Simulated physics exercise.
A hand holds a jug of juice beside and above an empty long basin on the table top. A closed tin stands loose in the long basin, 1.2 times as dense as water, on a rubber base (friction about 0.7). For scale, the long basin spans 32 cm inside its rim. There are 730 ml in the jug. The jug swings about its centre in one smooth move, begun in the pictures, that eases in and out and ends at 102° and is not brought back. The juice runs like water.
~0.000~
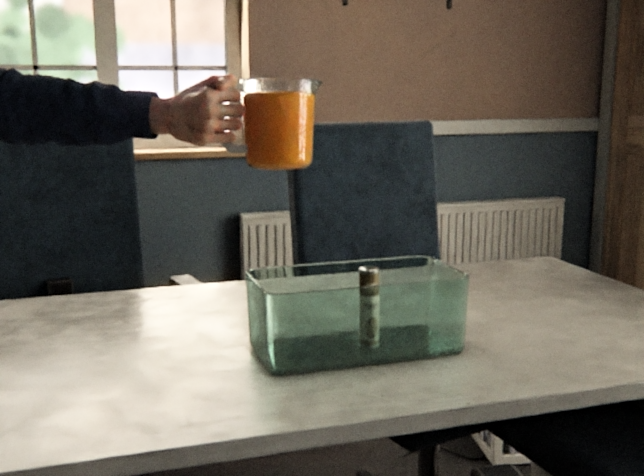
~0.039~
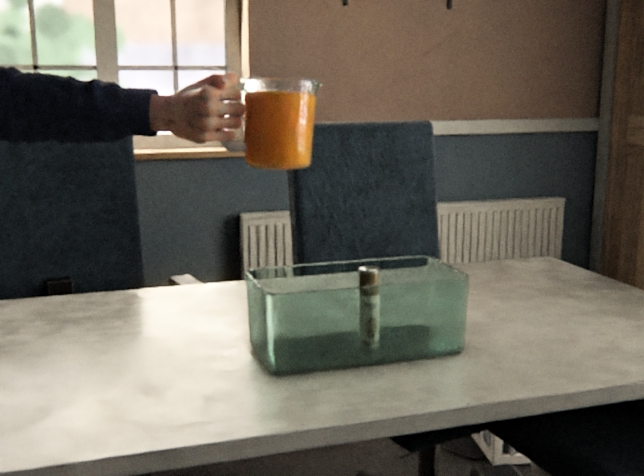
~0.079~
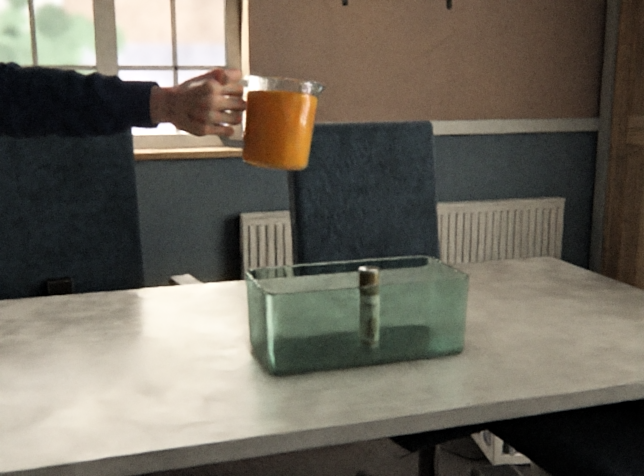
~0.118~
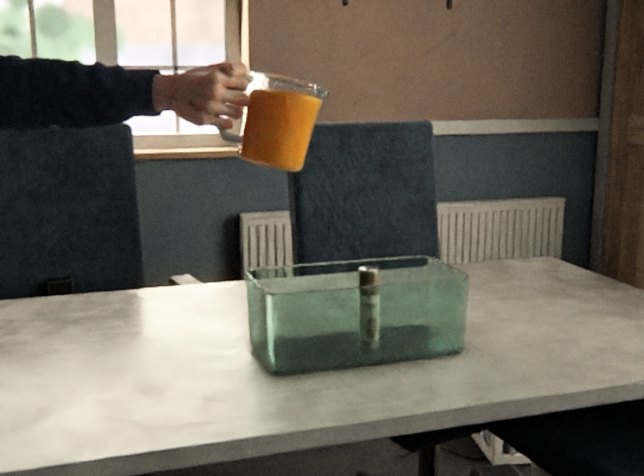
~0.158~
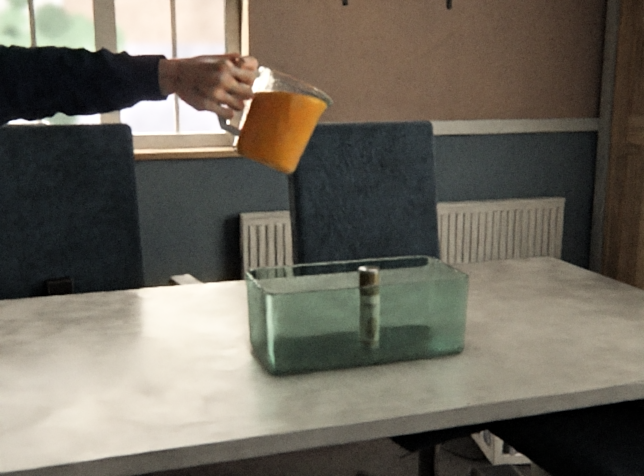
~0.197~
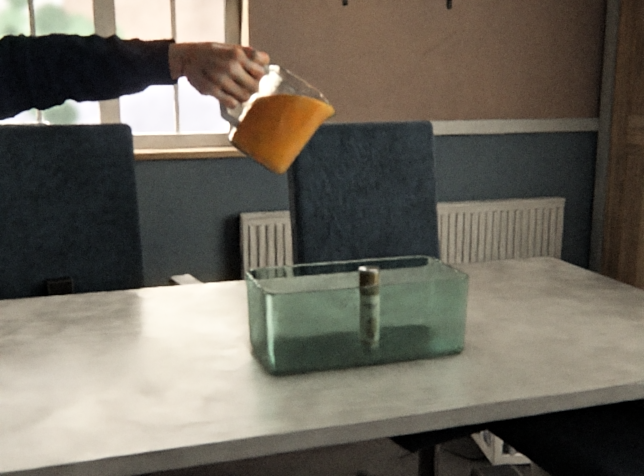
A hand holds a jug of orange juice above a glass basin and tilts it rightward.
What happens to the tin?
The tin keeps standing.
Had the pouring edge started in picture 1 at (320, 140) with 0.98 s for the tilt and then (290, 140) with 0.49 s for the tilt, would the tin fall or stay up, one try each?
First it falls; then it keeps standing.
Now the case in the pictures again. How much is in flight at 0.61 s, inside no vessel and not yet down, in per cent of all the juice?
About 32 per cent.
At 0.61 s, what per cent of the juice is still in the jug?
About 18 per cent.
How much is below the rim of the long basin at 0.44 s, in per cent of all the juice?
Some 3 per cent.
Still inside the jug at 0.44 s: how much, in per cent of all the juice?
Some 54 per cent.
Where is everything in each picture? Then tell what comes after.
In the first frame, it leans 0°; its right rim is at (321, 81); the juice meets the walls at (244, 94) and (311, 93); the long basin's rim runs from (255, 283) to (449, 267); the tin's top is at (369, 273).
In the second frame, it leans 2°; its right rim is at (322, 82); the juice meets the walls at (244, 92) and (312, 94).
In the third frame, it leans 6°; its right rim is at (325, 86); the juice meets the walls at (247, 91) and (314, 95).
In the fourth frame, it leans 14°; its right rim is at (329, 93); the juice meets the walls at (250, 90) and (318, 97).
In the fifth frame, it leans 24°; its right rim is at (333, 103); the juice meets the walls at (249, 104) and (323, 101).
In the sixth frame, it leans 36°; its right rim is at (335, 114); the juice meets the walls at (243, 114) and (331, 108).
After 0.44 s the tilt is 99° and 54 per cent is still to pour; the tin stands where it began.
After 0.61 s the tilt is 102° and 17 per cent is still to pour; the tin stands where it began.
After 0.79 s the tilt is 102° and 4 per cent is still to pour; the tin stands where it began.
After 0.99 s the tilt is 102° and 1 per cent is still to pour; the tin stands where it began.
In the end the tin stands where it began.
